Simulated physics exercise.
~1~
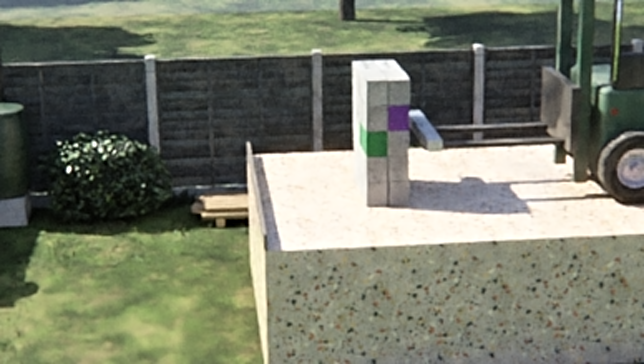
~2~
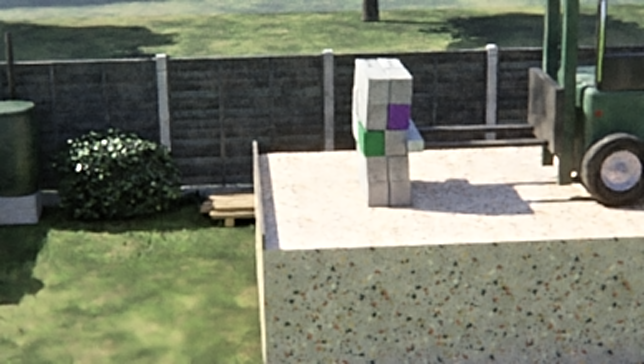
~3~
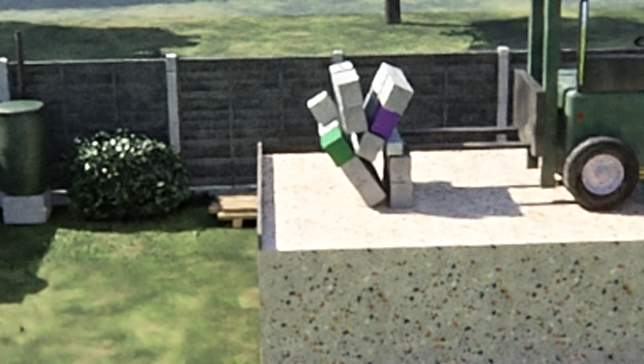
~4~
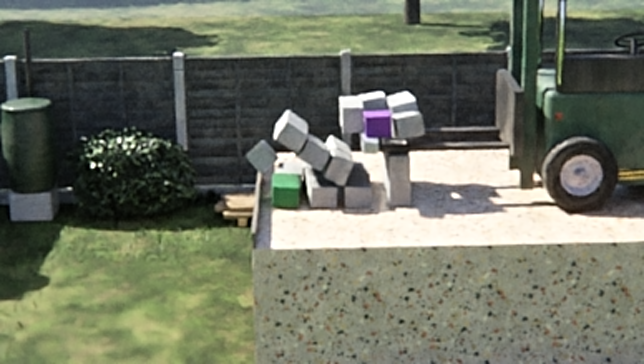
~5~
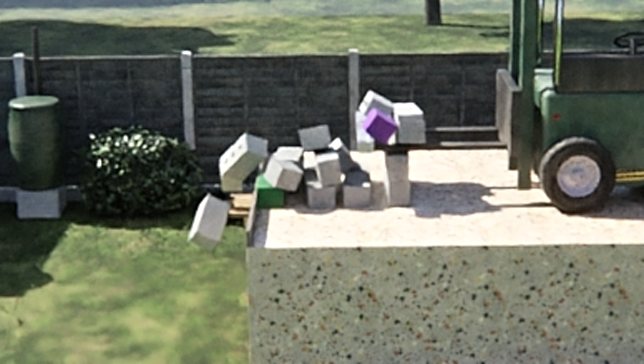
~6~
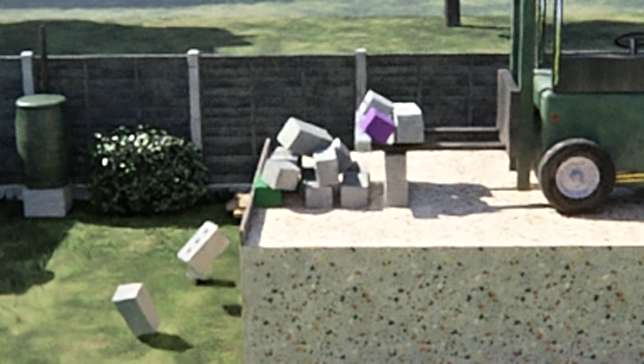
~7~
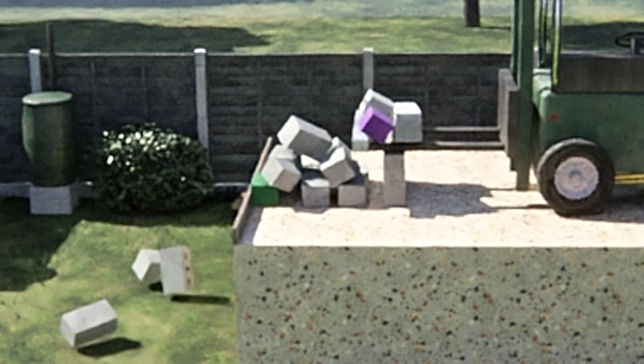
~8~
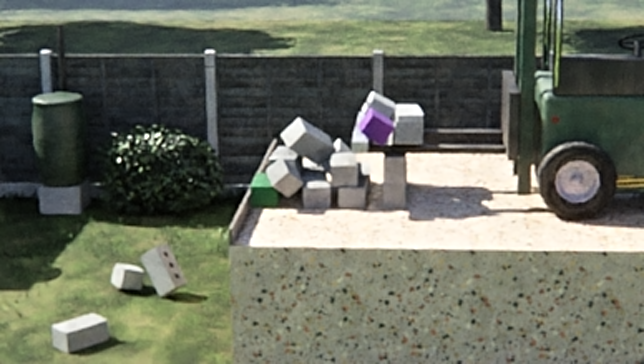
A forklift's beam topples a block stack leftward, and three blocks fall onto the grass.
